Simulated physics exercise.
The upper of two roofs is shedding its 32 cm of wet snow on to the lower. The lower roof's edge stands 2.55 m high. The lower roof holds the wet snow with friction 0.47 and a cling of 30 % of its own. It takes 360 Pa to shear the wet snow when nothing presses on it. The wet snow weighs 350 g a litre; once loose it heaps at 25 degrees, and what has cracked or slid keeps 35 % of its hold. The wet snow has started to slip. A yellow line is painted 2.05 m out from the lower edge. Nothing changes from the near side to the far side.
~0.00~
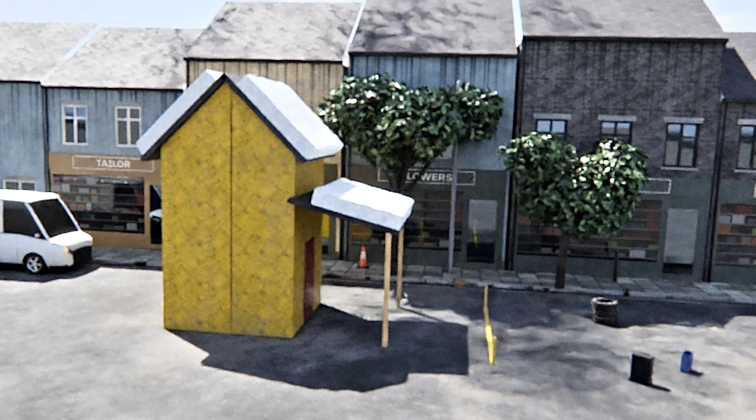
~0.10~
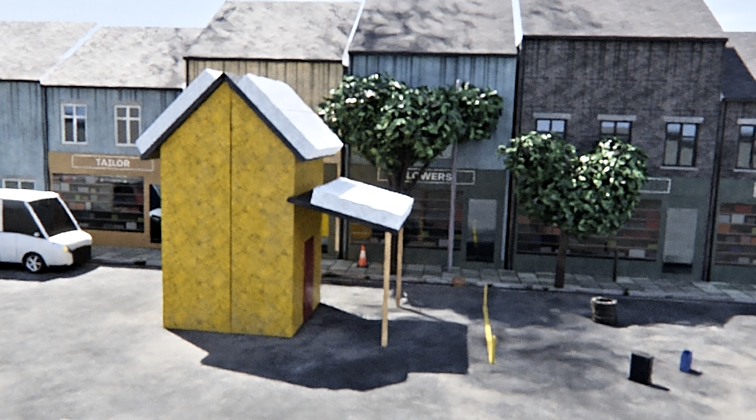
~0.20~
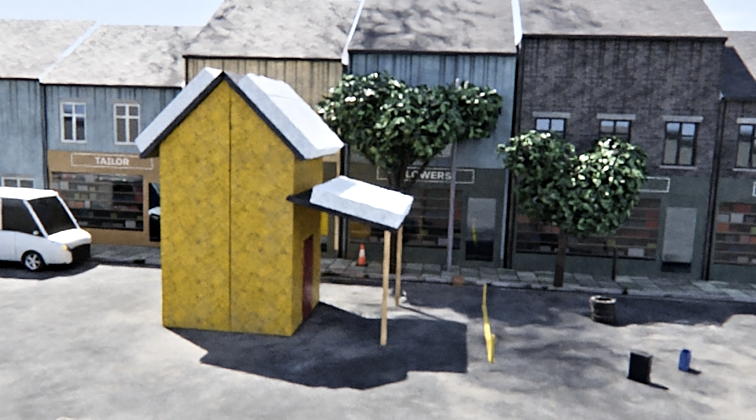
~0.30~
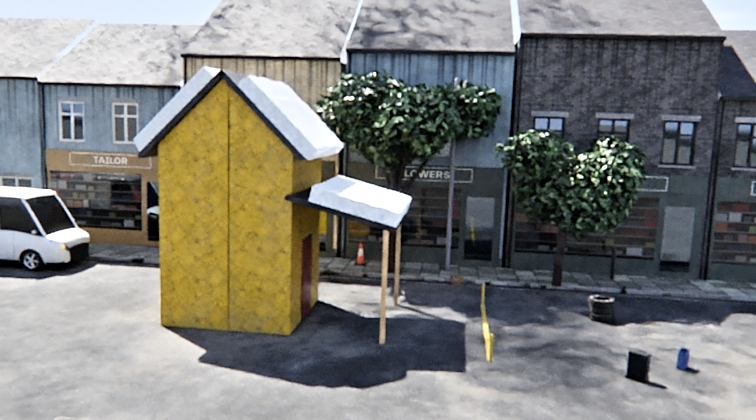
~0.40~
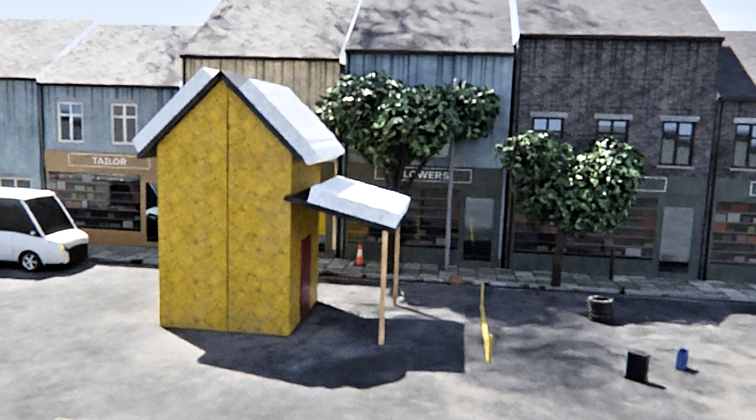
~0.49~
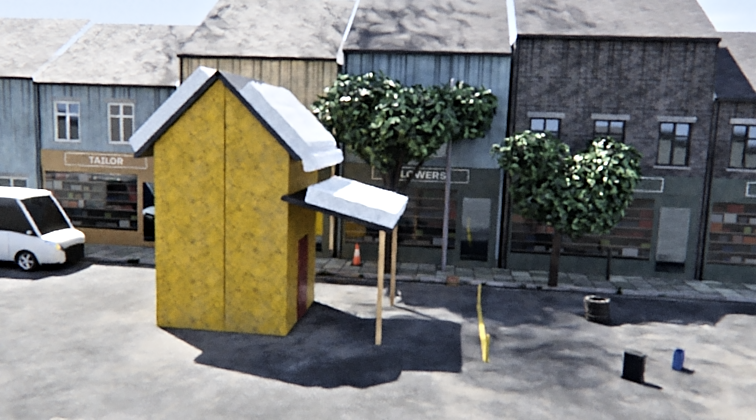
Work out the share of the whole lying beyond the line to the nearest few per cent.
Expect roughly 2 %.
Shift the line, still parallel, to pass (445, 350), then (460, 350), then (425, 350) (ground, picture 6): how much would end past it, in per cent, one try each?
In turn about 10 %, 6 %, 16 %.
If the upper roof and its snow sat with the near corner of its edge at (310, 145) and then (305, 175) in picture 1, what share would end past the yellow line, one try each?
In turn about 7 %, 0 %.
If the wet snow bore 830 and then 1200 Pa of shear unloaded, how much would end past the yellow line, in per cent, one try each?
In that order: 0 %, 0 %.
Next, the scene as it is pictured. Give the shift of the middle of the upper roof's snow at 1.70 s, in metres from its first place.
Some 2.2 m.
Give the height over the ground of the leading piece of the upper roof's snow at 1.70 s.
Roughly 3.0 m.
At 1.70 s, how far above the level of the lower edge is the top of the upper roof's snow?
Some 1.0 m.
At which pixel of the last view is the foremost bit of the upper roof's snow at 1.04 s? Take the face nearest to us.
Near (341, 188).
By 1.04 s, none is below the lower edge and 0 % is past the line.
By 1.70 s, none is below the lower edge and 0 % is past the line.
By 2.35 s, 23 % is below the lower edge and 0 % is past the line.
By 3.00 s, 31 % is below the lower edge and 2 % is past the line.
By 4.00 s, at the end, 32 % is below the lower edge and 2 % is past the line.
